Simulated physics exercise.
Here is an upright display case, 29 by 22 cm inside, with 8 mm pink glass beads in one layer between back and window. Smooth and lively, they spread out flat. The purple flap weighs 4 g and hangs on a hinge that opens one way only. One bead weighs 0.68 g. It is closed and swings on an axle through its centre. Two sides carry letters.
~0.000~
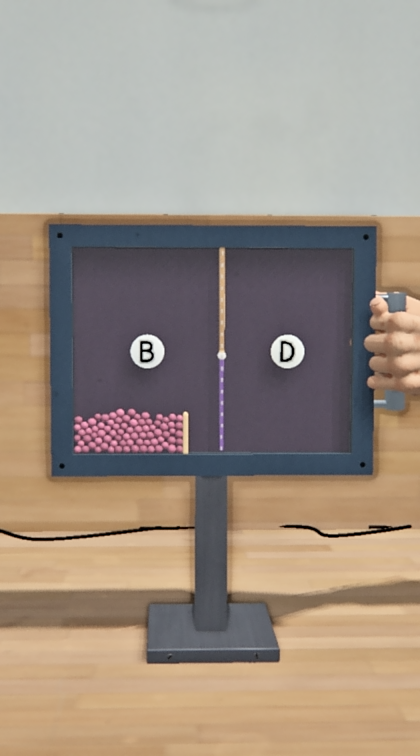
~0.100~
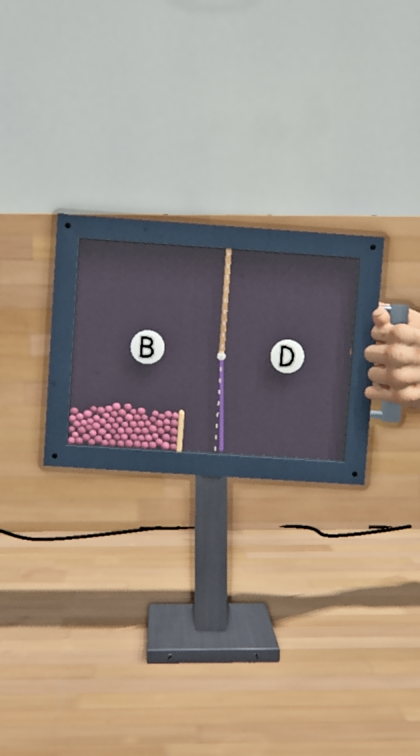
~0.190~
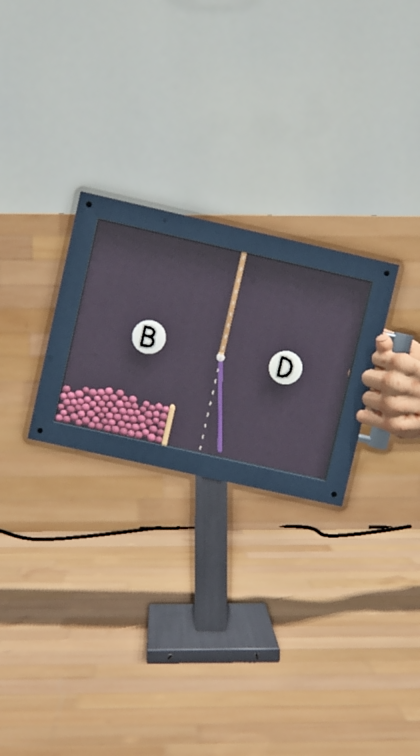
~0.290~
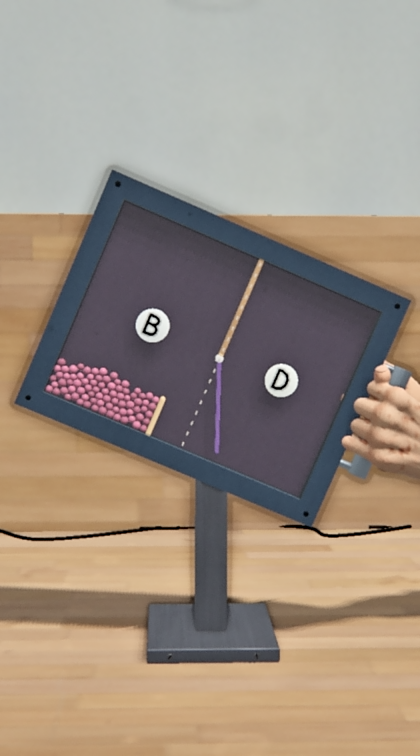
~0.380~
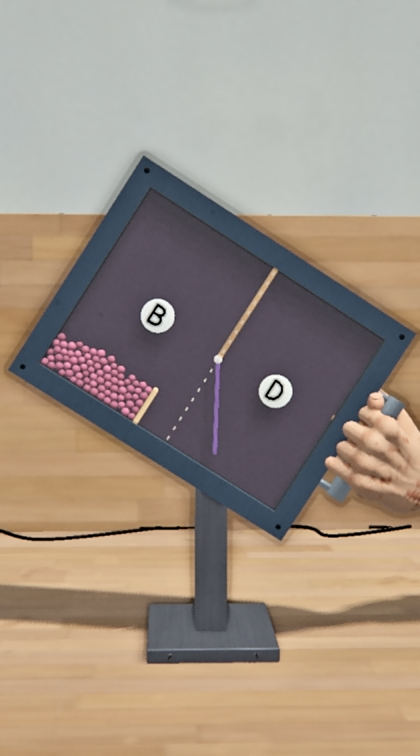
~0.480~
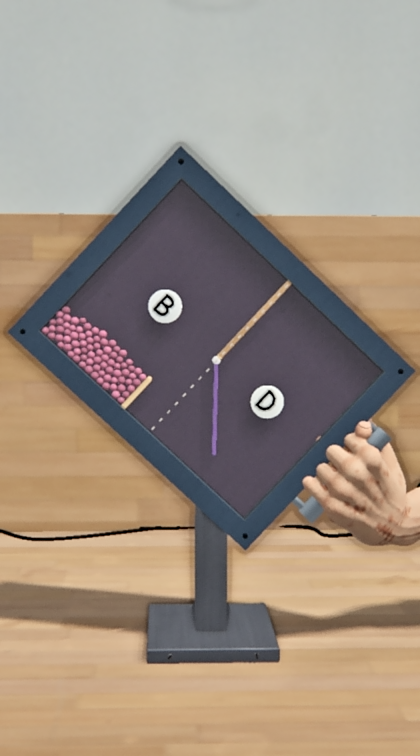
To begin with, an upright framed case sits level, pink beads heaped at lower left behind a short wall, while a hand grips its right side. The hand turns the case steadily clockwise; the beads stay packed behind the wall, and the purple flap hangs downward, swinging away from the dashed line.
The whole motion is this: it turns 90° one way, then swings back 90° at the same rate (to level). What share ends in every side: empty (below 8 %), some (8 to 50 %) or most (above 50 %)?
B: Some; D: Most.
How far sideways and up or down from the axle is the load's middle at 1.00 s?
About 5 cm left and 3 cm below.
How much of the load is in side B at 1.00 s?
About 50 per cent.
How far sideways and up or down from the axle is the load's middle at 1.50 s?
Some 3 cm right and 11 cm below.
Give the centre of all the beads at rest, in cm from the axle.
About 6 cm right and 9 cm below.
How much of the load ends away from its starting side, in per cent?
Roughly 85 per cent.
After 1.00 s, it stands 90° clockwise; the beads' middle is 5 cm left of and 3 cm below the centre; B 50 %, D 50 %; purple flap open 88°.
After 1.50 s, it stands 45° clockwise; the beads' middle is 3 cm right of and 11 cm below the centre; B 20 %, D 80 %; purple flap open 38°.
After 2.00 s, it stands level; the beads' middle is 9 cm right of and 8 cm below the centre; B 15 %, D 85 %; purple flap shut.
At rest by 3.5 s, it stands level; B 15 %, D 85 %; purple flap shut.
